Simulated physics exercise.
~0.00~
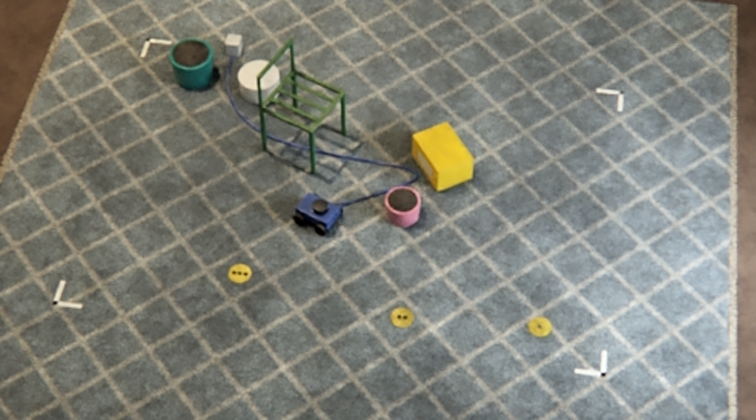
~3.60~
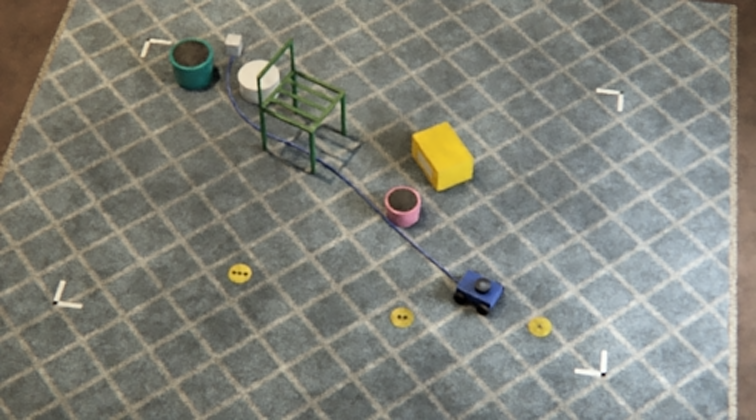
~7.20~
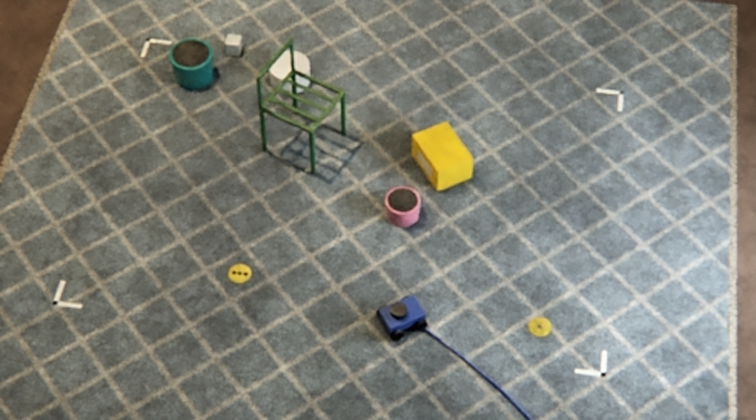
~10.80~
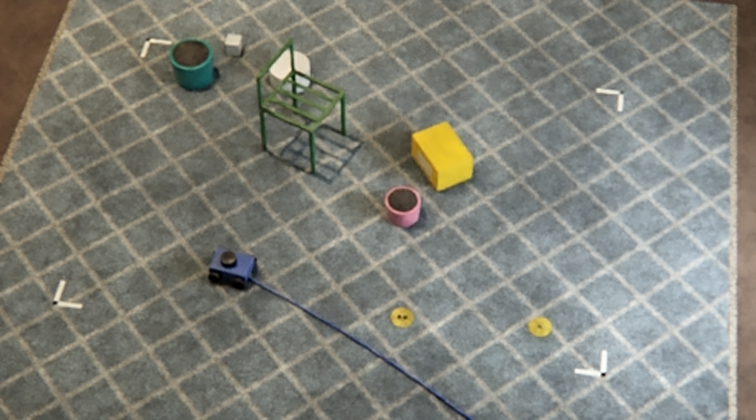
On a blue-grey living-room rug with a pale diamond pattern, a little blue cart trails a lead that winds past a pink pot, a yellow carton, a green chair and a white tub near a teal pot. The cart moves right and down to the mark with one dot, drawing the lead into a straighter line under the chair. It then heads left to the second mark, its lead now free of the objects and stretching off to the lower right, while the white tub has shifted slightly right. Finally the cart reaches the third mark, trailing the unplugged lead, the tub still displaced.
